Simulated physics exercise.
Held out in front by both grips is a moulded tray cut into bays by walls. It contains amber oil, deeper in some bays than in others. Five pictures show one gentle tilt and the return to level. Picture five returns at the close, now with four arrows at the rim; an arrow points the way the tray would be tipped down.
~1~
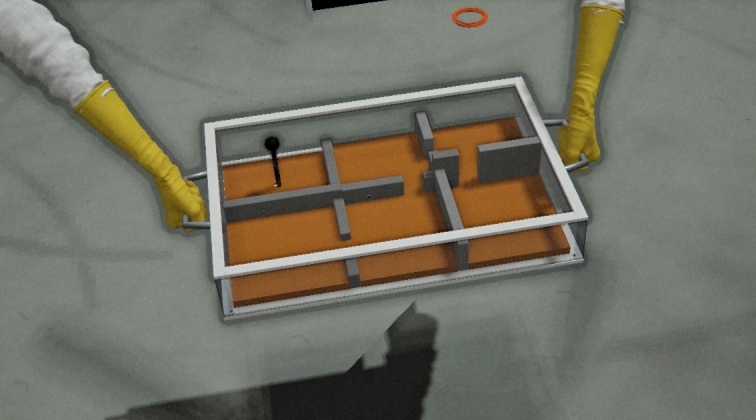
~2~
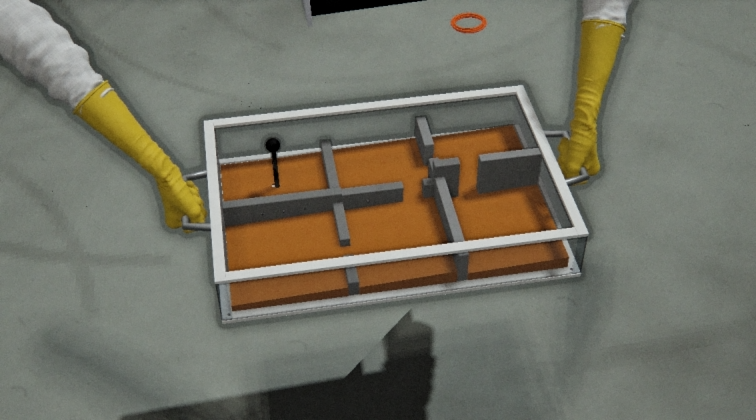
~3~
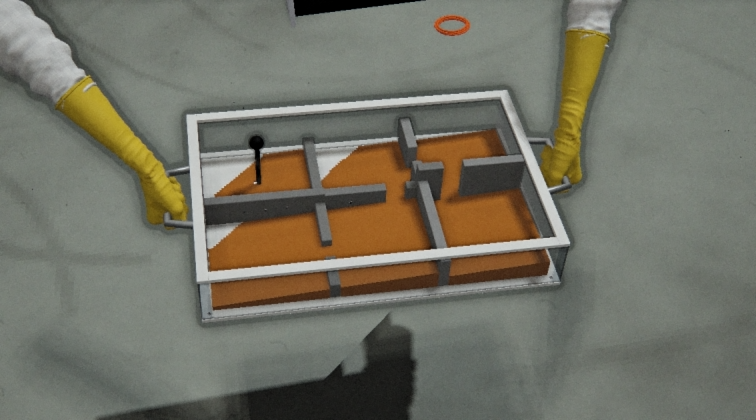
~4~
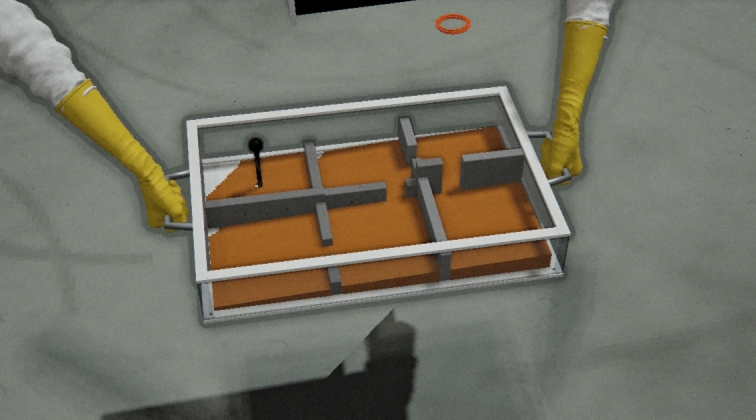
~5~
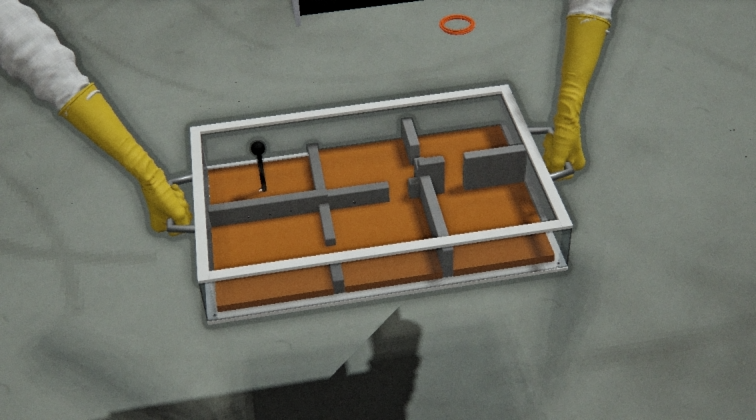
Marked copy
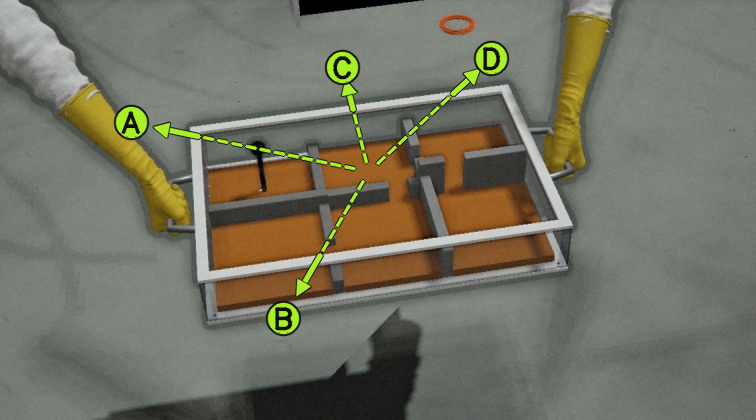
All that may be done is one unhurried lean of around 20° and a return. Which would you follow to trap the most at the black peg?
A beats the others.
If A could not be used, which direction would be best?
It is C.
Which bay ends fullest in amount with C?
The back left bay.
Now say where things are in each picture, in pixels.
The tray is level; deepest in the front left bay, at (288, 250), shallowest in the back left; black peg at (272, 144).
Tipped about 3° down to the front right; no wall is crossed.
Tipped about 6° down to the front right; no wall is crossed; black peg at (257, 143).
Tipped about 3° down to the front right; no wall is crossed.
The tray is level; deepest in the front right bay, at (487, 223), shallowest in the back left; black peg at (258, 148).
On the marked copy, A ends at (159, 128); B ends at (299, 291); C ends at (346, 85); D ends at (475, 72).
With A, about 39 % of the liquid ends in the peg's bay; almost none goes over the rim.
With B, about 7 % of the liquid ends in the peg's bay; nothing spills.
With C, about 30 % of the liquid ends in the peg's bay; nothing spills.
With D, about 4 % of the liquid ends in the peg's bay; about 3 % goes over the rim.
